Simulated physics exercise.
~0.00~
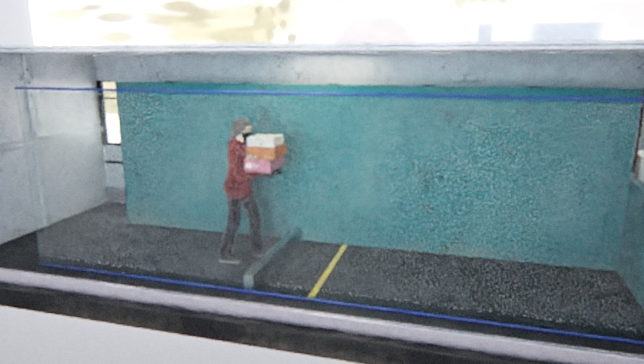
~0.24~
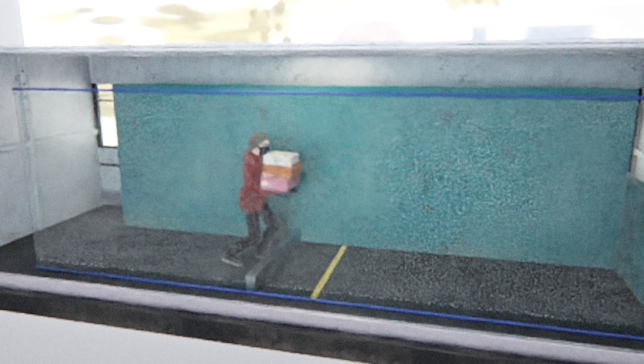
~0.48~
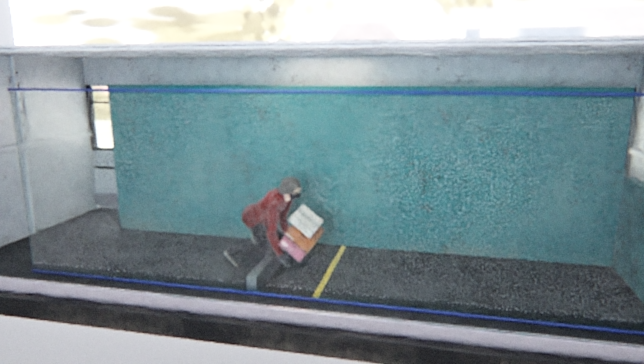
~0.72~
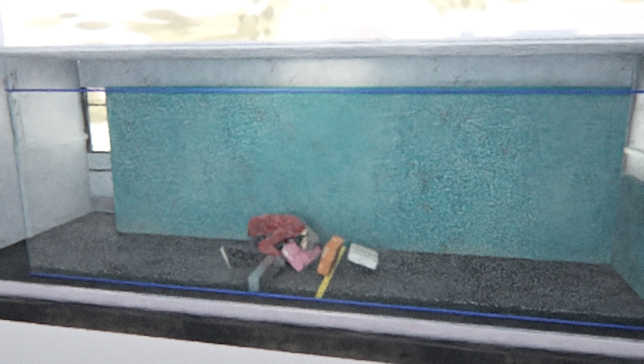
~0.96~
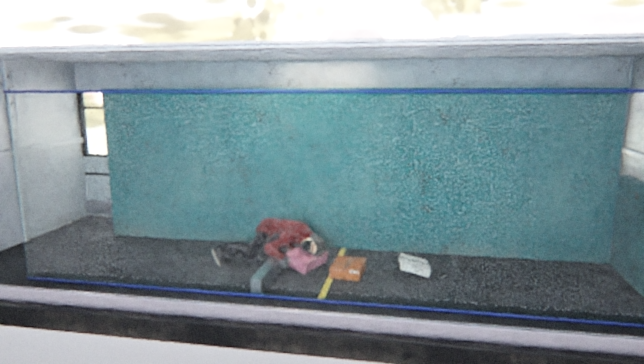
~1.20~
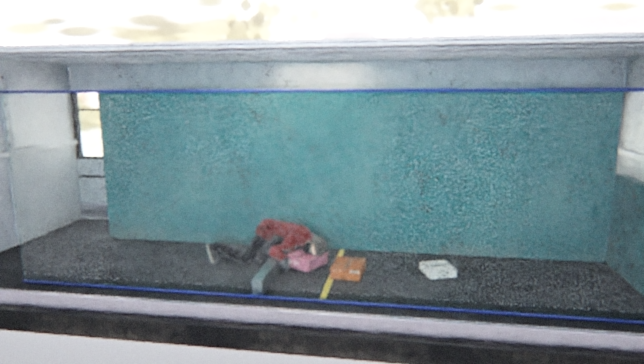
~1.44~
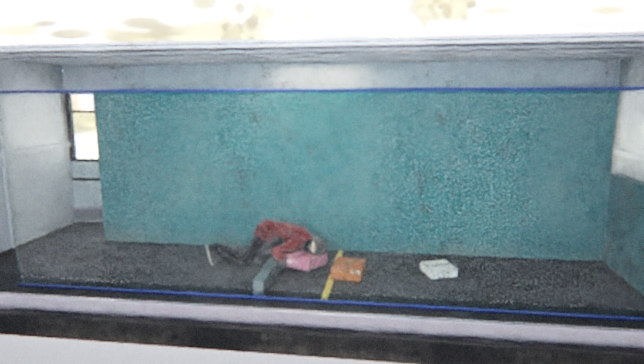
We see a person in a red top carrying three stacked boxes trip over a low rail and pitch forward to the right; the boxes scatter, the orange and white ones landing beyond a yellow line, while the pink one and the person's head stay short of it.
